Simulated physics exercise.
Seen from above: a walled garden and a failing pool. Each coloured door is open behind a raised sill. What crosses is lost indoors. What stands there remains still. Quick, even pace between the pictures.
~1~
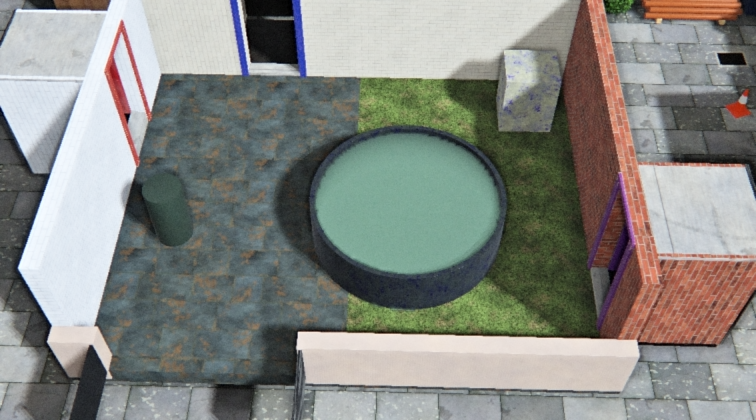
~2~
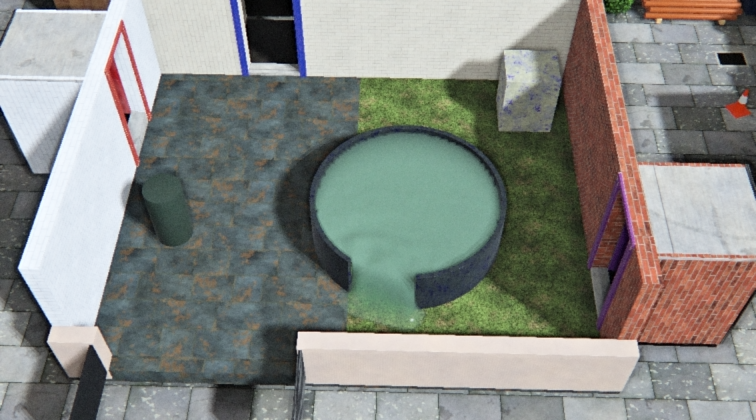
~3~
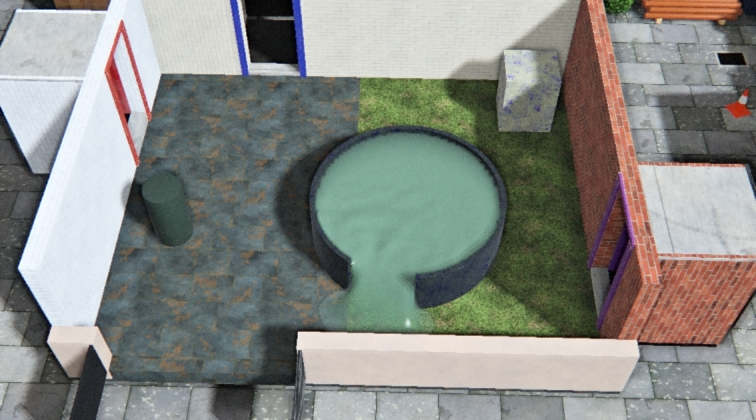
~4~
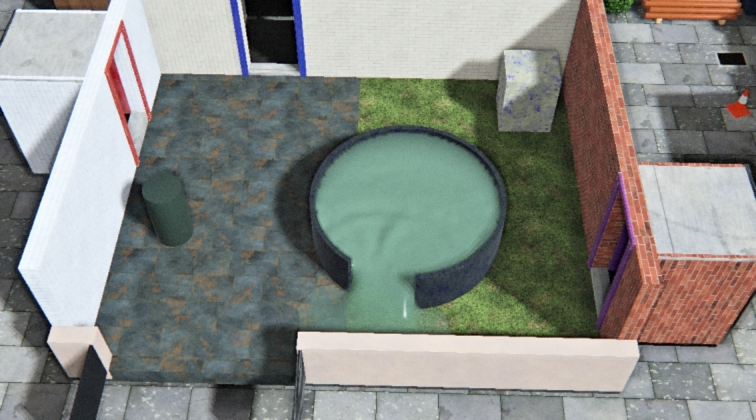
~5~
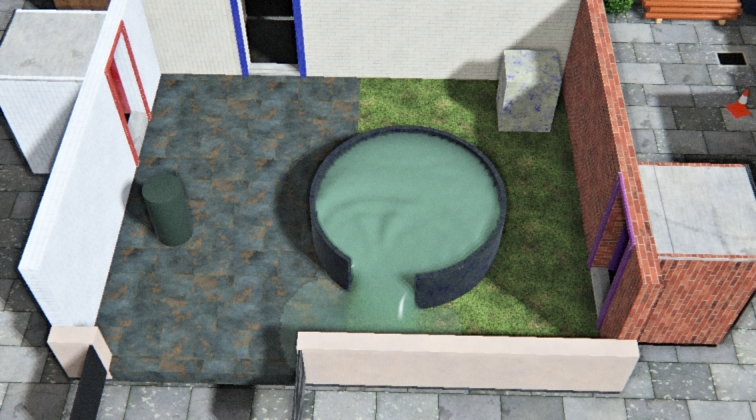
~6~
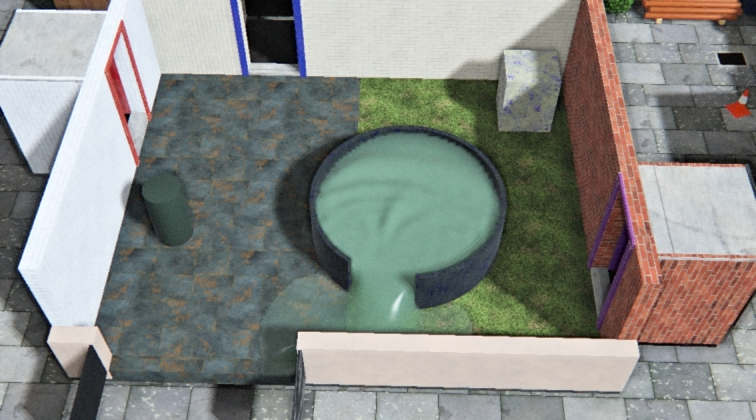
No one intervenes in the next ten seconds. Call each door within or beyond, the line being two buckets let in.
Blue door - within; red door - within; purple door - beyond.
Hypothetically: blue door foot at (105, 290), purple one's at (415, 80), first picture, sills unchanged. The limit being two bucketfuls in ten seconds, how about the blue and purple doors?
Then: The blue one tops the mark, the purple one falls short.
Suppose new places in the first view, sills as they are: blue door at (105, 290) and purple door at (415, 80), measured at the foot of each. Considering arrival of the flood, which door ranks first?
Answer: The one in blue.
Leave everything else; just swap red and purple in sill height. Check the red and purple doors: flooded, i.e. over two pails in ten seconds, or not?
As far as I can tell, red comes up short, while purple comes up short.
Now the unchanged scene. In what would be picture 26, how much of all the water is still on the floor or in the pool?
Estimate: Close to 92 %.
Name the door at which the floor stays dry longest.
Result: The one in blue.
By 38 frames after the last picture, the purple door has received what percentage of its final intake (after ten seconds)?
Near 70 in a hundred.
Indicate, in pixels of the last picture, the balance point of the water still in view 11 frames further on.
The spot I would choose is (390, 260).
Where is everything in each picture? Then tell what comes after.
In the first picture, still water in the round tank at (408, 200).
In the second picture, the front is at (418, 319), out from the gap at (381, 294).
In the third picture, the front is at a hidden place, out from the gap at (381, 294).
In the fourth picture, water pours out at (381, 295) and has run to a hidden place.
In the fifth picture, water pours out at (381, 294) and has run to a hidden place.
In the sixth picture, water pours out at (381, 294) and has run to a hidden place.
A moment on, water covers 20 % of the floor; the blue door not reached, the red door not reached, the purple door not reached.
Next, water covers 35 % of the floor; the blue door not reached, the red door not reached, the purple door wet at the sill, nothing in.
Then, water covers 55 % of the floor; the blue door not reached, the red door wet at the sill, nothing in, the purple door over two buckets in.
Later, water covers 80 % of the floor; the blue door wet at the sill, nothing in, the red door wet at the sill, nothing in, the purple door far over two buckets in.
In the end, water covers 100 % of the floor; the blue door under two buckets in, the red door wet at the sill, nothing in, the purple door far over two buckets in.
